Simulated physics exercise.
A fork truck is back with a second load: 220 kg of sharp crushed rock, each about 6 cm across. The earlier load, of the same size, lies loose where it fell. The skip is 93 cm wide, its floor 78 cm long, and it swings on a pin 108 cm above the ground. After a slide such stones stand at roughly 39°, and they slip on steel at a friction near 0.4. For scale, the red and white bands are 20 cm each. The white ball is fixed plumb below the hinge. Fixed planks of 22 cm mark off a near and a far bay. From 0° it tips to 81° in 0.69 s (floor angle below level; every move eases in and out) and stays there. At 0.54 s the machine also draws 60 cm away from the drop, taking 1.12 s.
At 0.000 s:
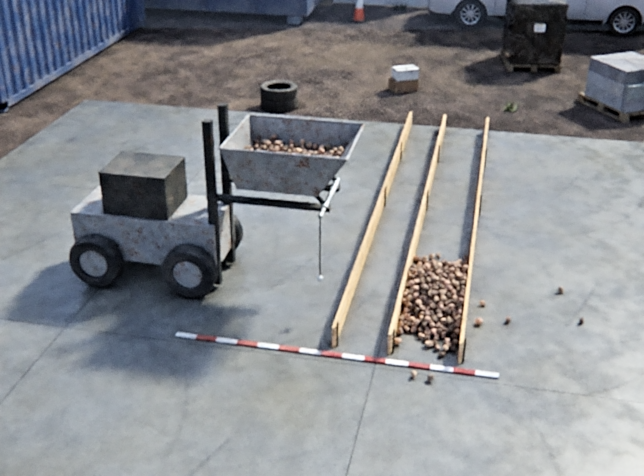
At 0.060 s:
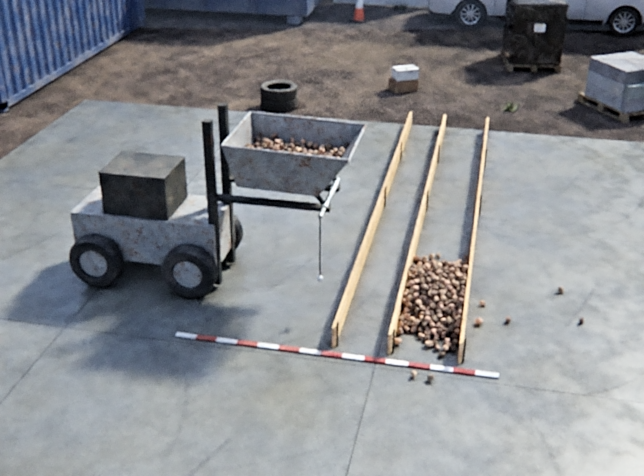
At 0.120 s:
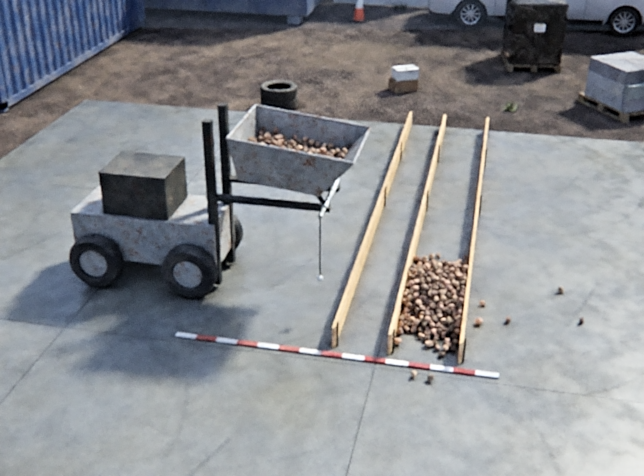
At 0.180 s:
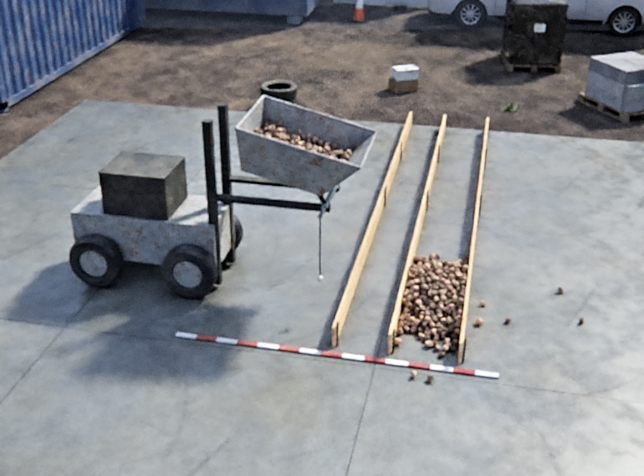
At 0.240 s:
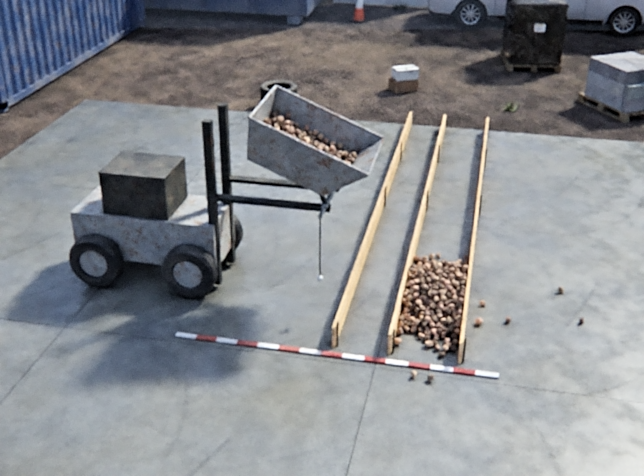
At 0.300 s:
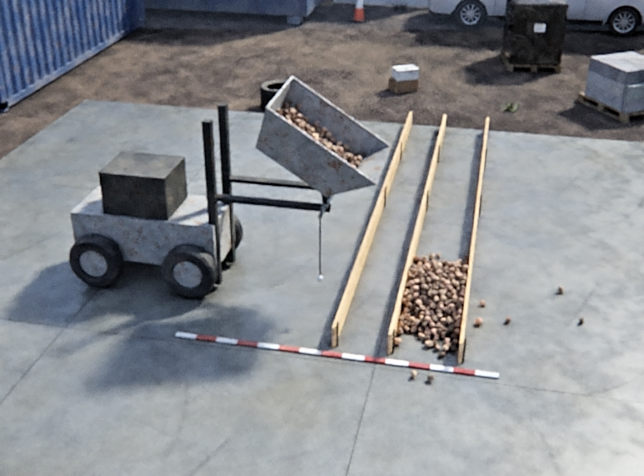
On a concrete yard, a small wheeled machine tilts its raised grey skip of brown stones rightward toward three parallel wooden boards.
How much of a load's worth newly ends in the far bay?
Roughly 56 per cent of a load more.
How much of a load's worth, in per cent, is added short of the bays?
Some 0 per cent of a load.
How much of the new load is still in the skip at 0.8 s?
It holds some 90 per cent.
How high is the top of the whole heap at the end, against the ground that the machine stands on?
Some 38 cm above that level.
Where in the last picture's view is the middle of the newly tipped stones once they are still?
Their middle is at about (429, 292).
After 0.5 s the floor is at 69°; in per cent of one load, 100 in the skip, 99 in the far bay, 1 past the last board; the foremost stones are at (500, 300).
After 0.8 s the floor is at 81°; in per cent of one load, 92 in the skip, 5 in the near bay, 103 in the far bay, 1 past the last board; the foremost stones are at (500, 300).
After 2.1 s the floor is at 81°; in per cent of one load, 0 in the skip, 1 short of the bays, 25 in the near bay, 155 in the far bay, 19 past the last board; the foremost stones are past the picture's edge.
After 4.5 s the floor is at 81°; in per cent of one load, 0 in the skip, 1 short of the bays, 25 in the near bay, 155 in the far bay, 19 past the last board; the foremost stones are past the picture's edge. Net gain in the far bay, 56.
